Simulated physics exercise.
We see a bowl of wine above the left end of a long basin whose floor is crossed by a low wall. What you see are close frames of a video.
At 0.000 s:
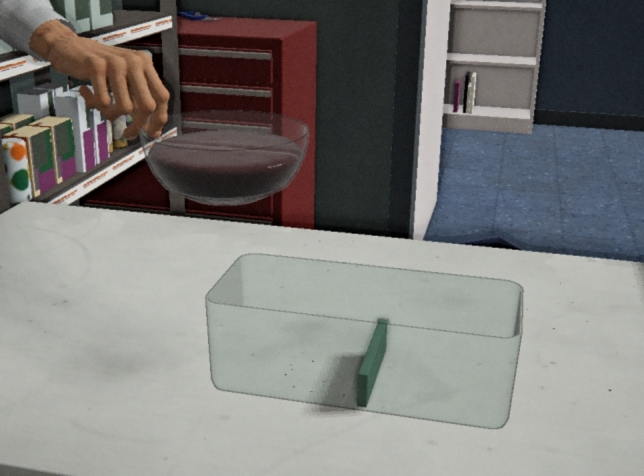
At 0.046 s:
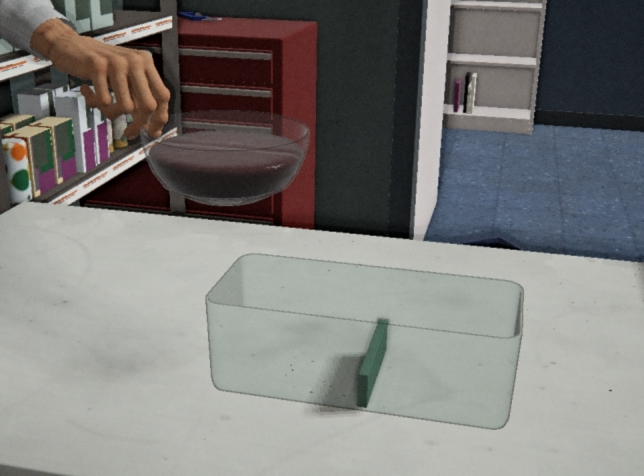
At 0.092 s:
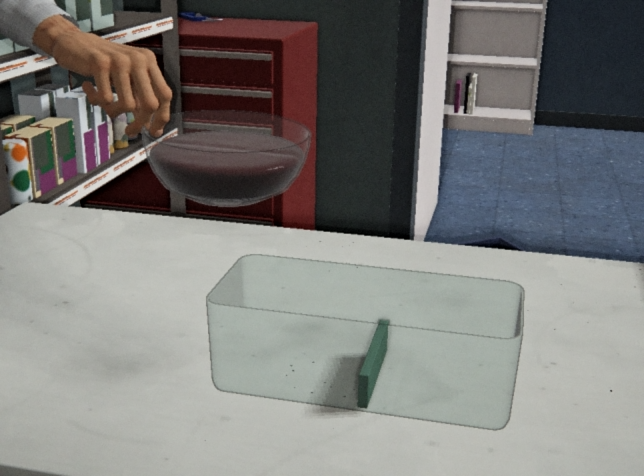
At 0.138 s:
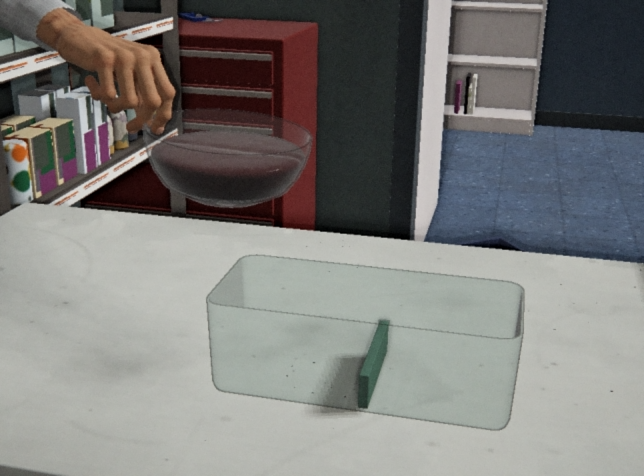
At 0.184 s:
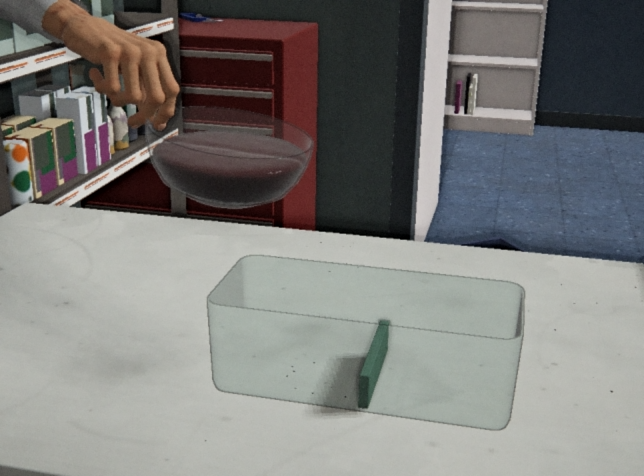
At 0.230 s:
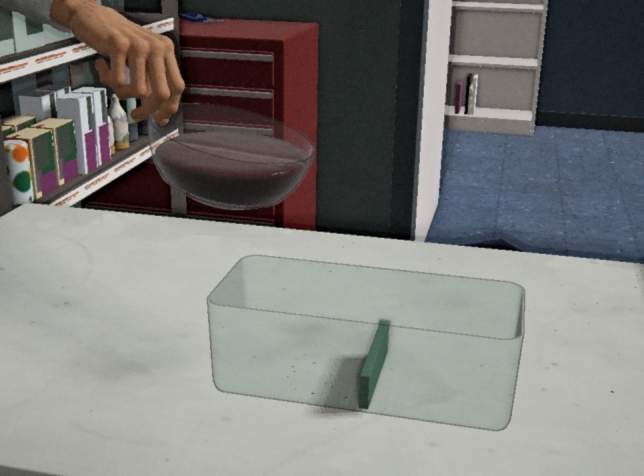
At first, a hand at the upper left holds a clear glass bowl of dark red wine level above the left end of a long transparent basin with a low green wall across its floor. Then the hand slowly tilts the bowl slightly to the right, while the basin stays still.
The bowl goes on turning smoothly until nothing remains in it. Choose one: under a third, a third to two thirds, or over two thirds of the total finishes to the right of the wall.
Under a third finishes to the right of the wall.
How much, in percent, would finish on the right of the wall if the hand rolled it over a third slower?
Some 25 per cent.
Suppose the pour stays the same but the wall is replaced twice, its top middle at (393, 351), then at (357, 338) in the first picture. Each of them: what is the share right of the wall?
With the first placement it is 10 %, with the second 35 %.
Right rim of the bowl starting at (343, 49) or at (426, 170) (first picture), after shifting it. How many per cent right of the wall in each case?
Try one: 65 %; try two: 85 %.
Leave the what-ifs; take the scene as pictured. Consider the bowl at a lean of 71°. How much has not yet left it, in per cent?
I'd put it at some 35 in a hundred.
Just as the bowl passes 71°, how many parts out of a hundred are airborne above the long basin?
Close to 45 in a hundred.
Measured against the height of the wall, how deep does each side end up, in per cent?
Left part: 70 per cent, right part: 20 per cent.
A moment on, the bowl is tipped part way and 37 per cent is still to pour, 18 is left of the wall and 3 right of it.
Next, the bowl is tipped right over and 1 per cent is still to pour, 78 is left of the wall and 13 right of it.
Then the bowl is tipped right over and 0 per cent is still to pour, 80 is left of the wall and 17 right of it.
Later the bowl is tipped right over and 0 per cent is still to pour, 79 is left of the wall and 18 right of it.
At rest 79 per cent lies left of the wall, 18 right of it and 3 outside.
